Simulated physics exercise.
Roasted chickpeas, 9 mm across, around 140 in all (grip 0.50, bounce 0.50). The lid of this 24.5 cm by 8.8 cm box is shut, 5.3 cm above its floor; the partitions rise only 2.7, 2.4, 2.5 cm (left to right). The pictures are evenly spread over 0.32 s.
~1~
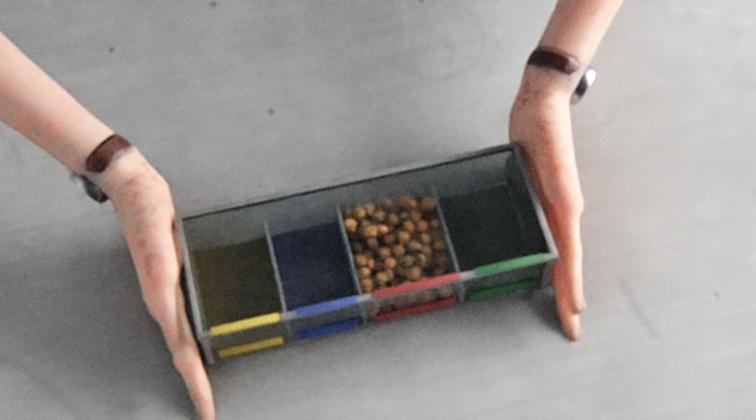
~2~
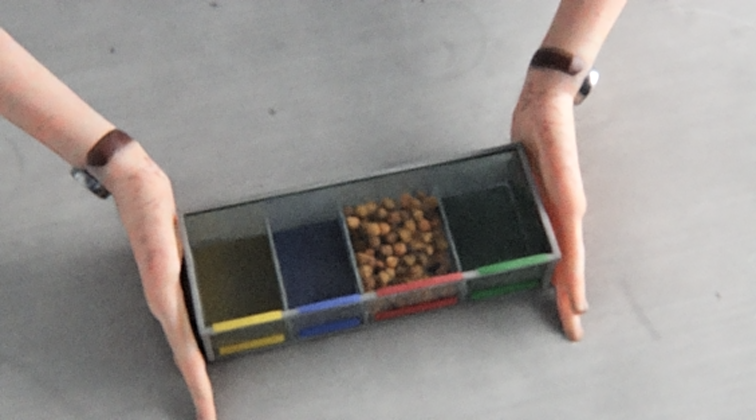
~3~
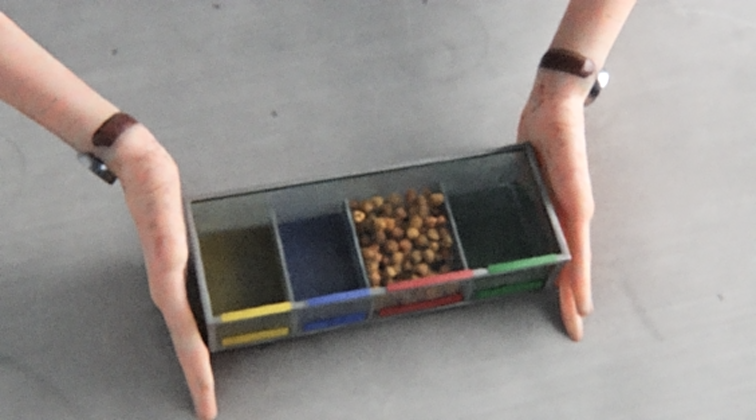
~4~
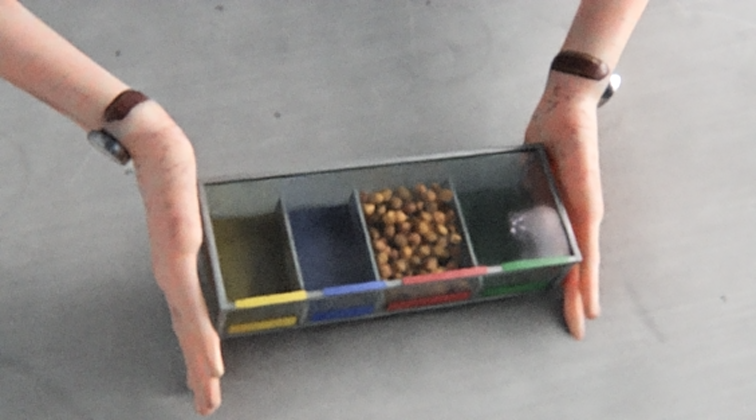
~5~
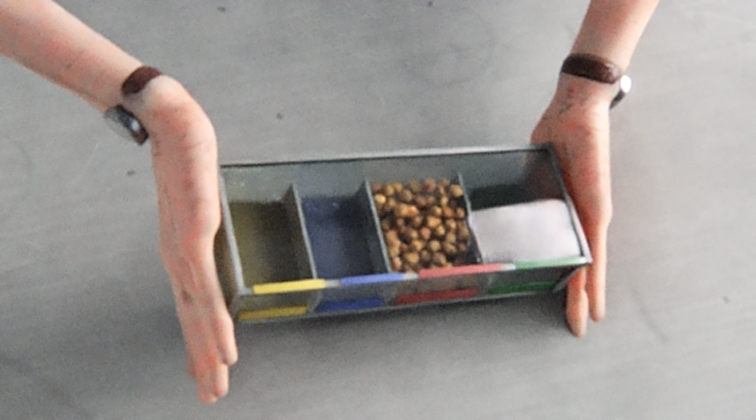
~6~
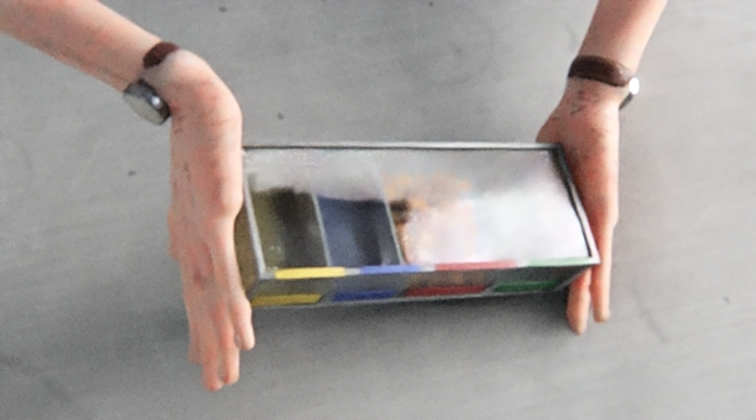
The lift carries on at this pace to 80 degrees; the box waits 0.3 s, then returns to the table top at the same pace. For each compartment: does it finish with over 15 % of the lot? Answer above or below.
Red above, blue below, green above, yellow below.
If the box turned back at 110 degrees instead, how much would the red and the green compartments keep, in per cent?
In that case red 10, green 90.
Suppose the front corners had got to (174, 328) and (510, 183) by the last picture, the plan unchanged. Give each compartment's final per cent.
Red 40, blue 5, green 0, yellow 55.
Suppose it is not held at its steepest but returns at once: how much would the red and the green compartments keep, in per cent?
Then: Red 60, green 40.
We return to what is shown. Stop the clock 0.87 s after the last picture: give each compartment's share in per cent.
Red 60, blue 0, green 40, yellow 0.
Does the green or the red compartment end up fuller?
It is the red one.
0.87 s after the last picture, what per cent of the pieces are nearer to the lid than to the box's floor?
About 20 per cent.
Then, 0.87 s after the last picture, tilt 80 degrees; red 60 %, green 40 %.
Then, 1.45 s after the last picture, tilt 39 degrees; red 60 %, green 40 %.
Then, 2.08 s after the last picture, tilt 0 degrees; red 60 %, green 40 %.
In the end, red 60 %, blue 0 %, green 40 %, yellow 0 %.
